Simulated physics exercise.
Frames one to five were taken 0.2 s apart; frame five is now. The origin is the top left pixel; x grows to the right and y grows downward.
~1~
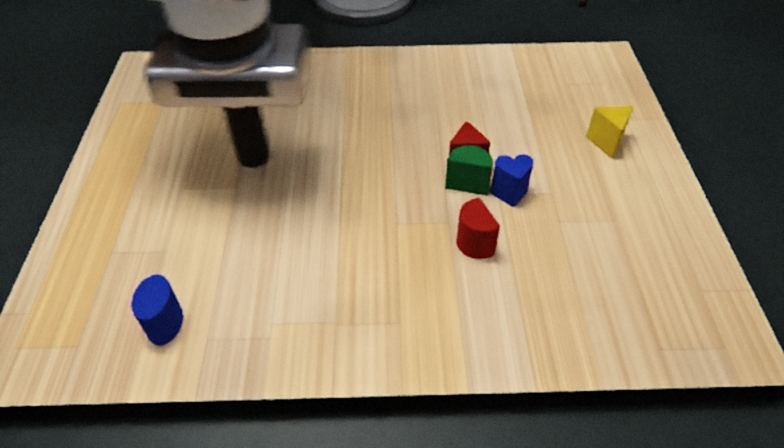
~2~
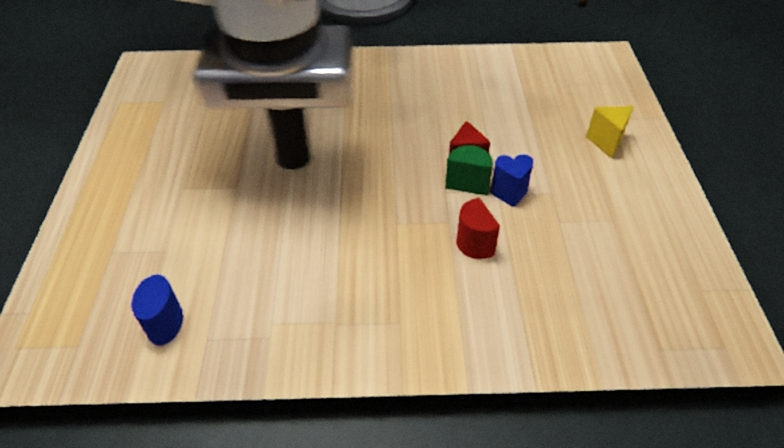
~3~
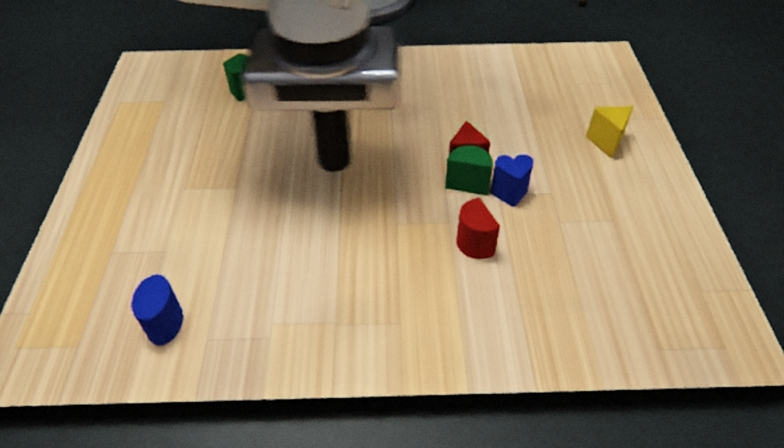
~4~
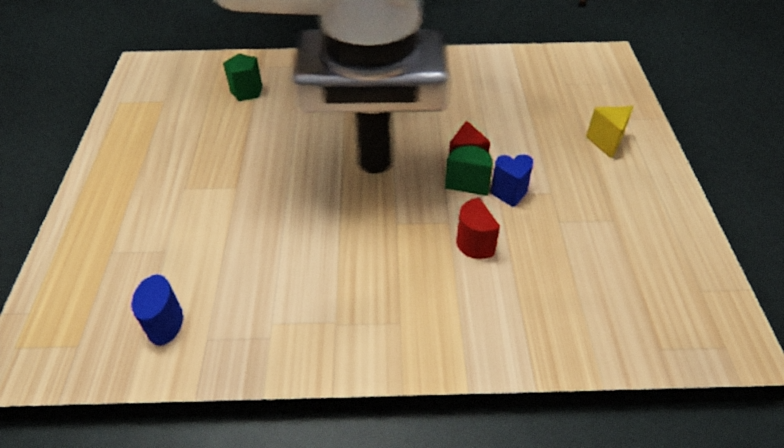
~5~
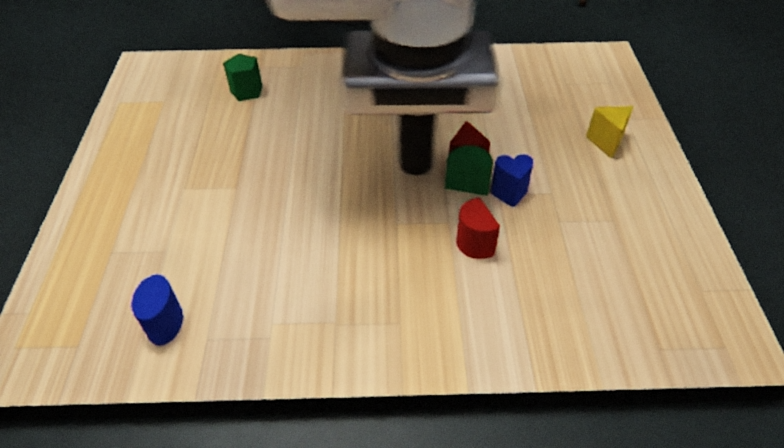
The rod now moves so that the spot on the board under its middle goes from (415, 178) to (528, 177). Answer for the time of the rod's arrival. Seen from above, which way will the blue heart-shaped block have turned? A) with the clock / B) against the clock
I'll go with B - against the clock.
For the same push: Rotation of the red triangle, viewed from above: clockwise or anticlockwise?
Spin direction: Counter-clockwise.
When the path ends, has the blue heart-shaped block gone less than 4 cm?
No
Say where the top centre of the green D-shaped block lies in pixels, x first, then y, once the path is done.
It is at (550, 176).
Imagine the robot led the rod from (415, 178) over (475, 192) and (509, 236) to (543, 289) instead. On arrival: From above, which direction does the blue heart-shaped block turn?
It spins with the clock.
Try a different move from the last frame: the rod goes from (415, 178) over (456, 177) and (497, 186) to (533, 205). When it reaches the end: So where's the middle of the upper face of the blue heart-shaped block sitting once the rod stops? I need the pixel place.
In the picture, it is at (592, 184).
What follows on the original path. One third of the way, rod at (455, 163); red triangle at (484, 130), turned 20° anticlockwise; green D-shaped block at (495, 158); blue heart-shaped block at (536, 168).
Two thirds of the way, rod at (494, 163); red triangle at (499, 126), turned 85° anticlockwise; green D-shaped block at (531, 168), turned 50° clockwise; blue heart-shaped block at (566, 177), turned 50° anticlockwise.
At the end, rod at (531, 164); red triangle at (506, 127), turned 115° anticlockwise; green D-shaped block at (550, 176), turned 105° clockwise; red D-shaped block still; blue heart-shaped block at (580, 184), turned 60° anticlockwise.
